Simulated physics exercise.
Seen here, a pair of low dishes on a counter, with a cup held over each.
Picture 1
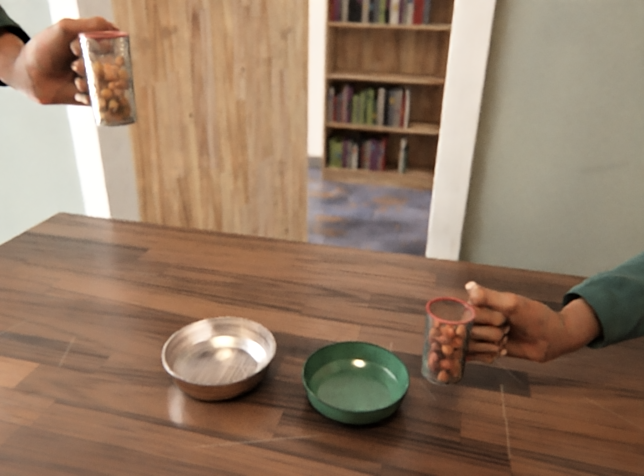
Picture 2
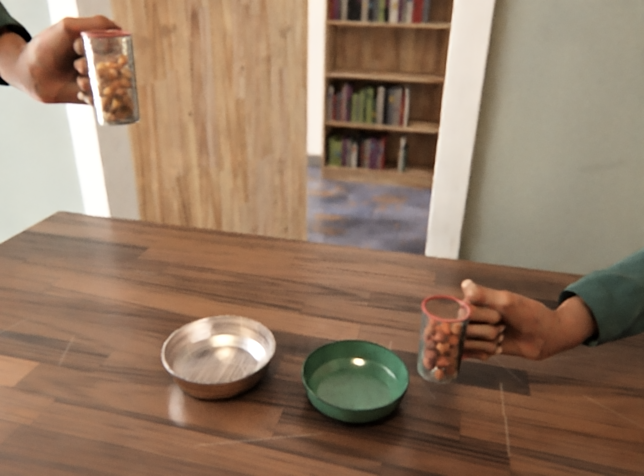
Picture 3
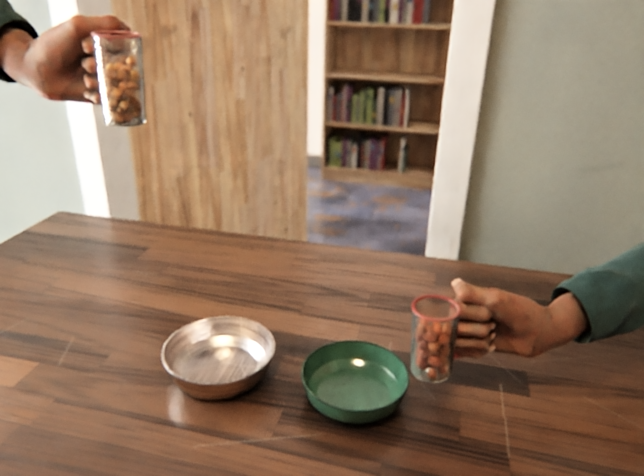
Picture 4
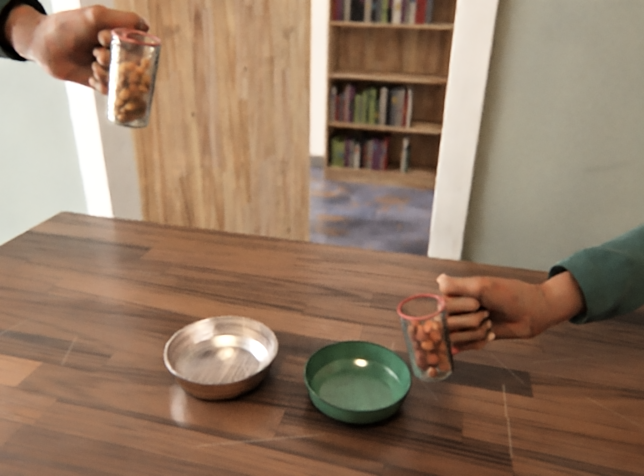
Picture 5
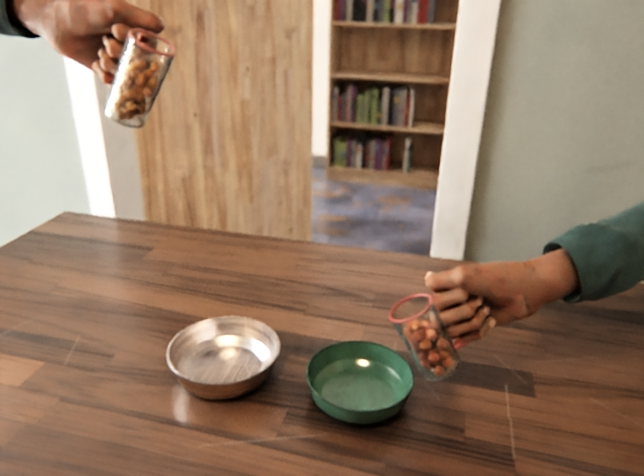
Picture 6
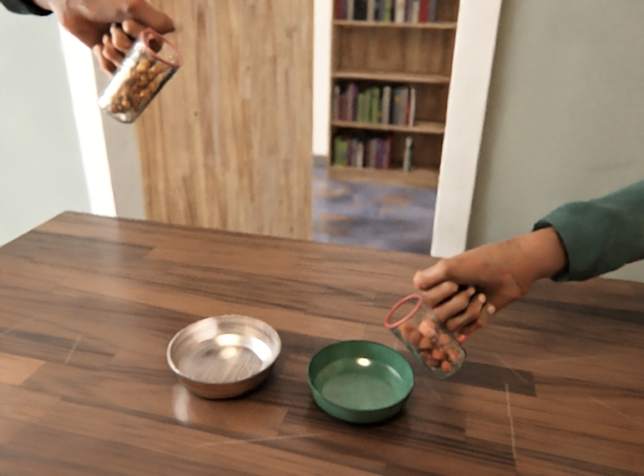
Two hands, the right one in a green sleeve, hold clear red-rimmed cups over a brown wooden table, seen from slightly above, with a bookshelf behind. The high left cup holds tan chickpeas, the low right one reddish pellets, near a silver dish and a green dish. Both hands shift slightly, then tilt their cups steadily in opposite directions, while the view drifts very slightly.
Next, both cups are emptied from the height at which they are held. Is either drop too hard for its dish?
In the end the left one lets several get away, and the right one catches the lot.
Then, 0.38 s later than the last frame, left, every one still in the cup; right, every one still in the cup.
Then, 0.78 s later than the last frame, left, every one still in the cup; right, every one still in the cup.
Then, 1.26 s later than the last frame, left, about a tenth still in the cup, roughly a quarter in the dish, the larger part in the air; right, almost all in the dish, about a tenth in the air.
When it is over, left, the larger part in the dish, roughly a quarter outside the dish; right, every one in the dish, not one outside the dish.
